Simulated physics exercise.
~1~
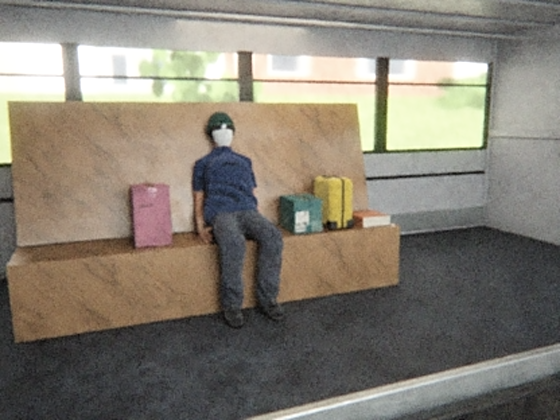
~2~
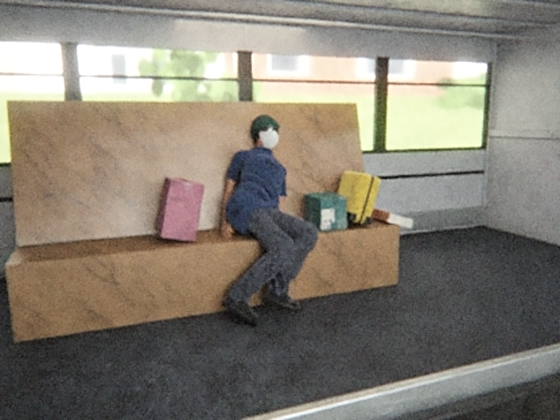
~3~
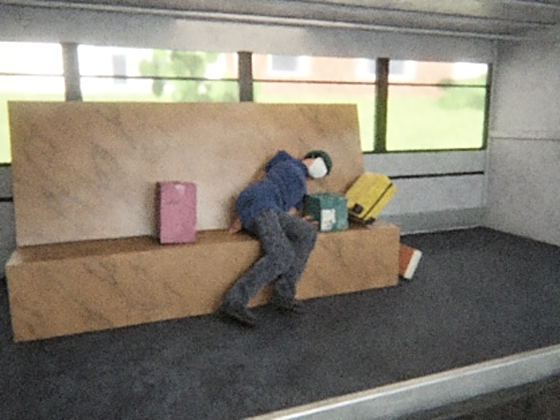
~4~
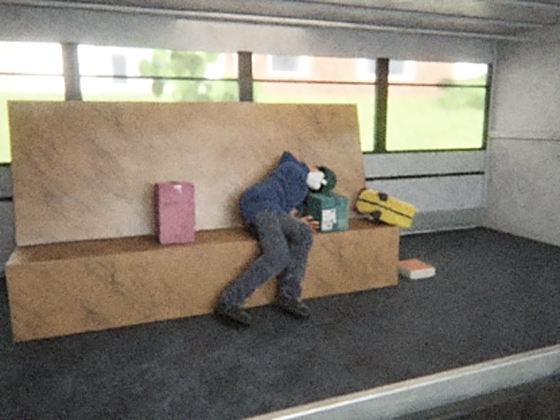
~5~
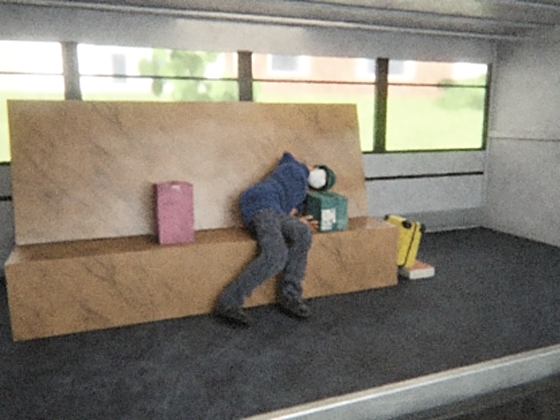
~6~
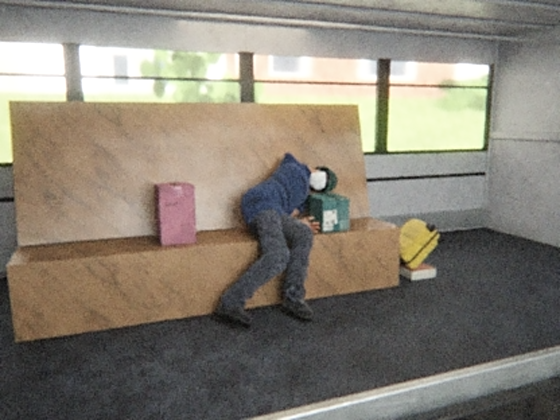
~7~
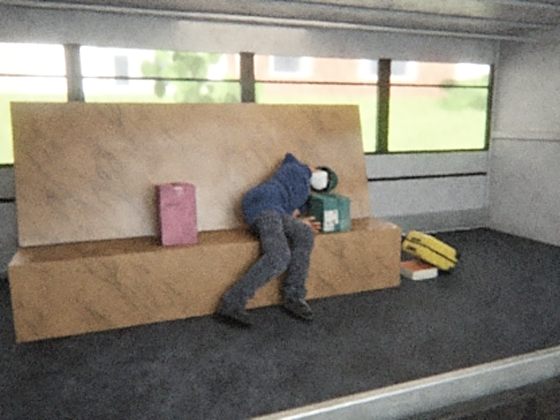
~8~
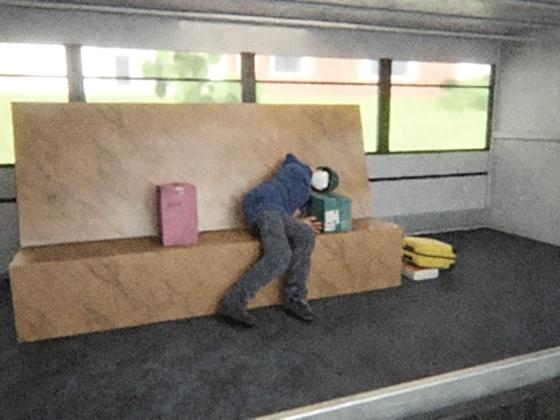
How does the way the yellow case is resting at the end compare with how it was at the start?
At the start the yellow case stands upright on the bench. By the end it is lying on its side on the floor, past the right end of the bench.
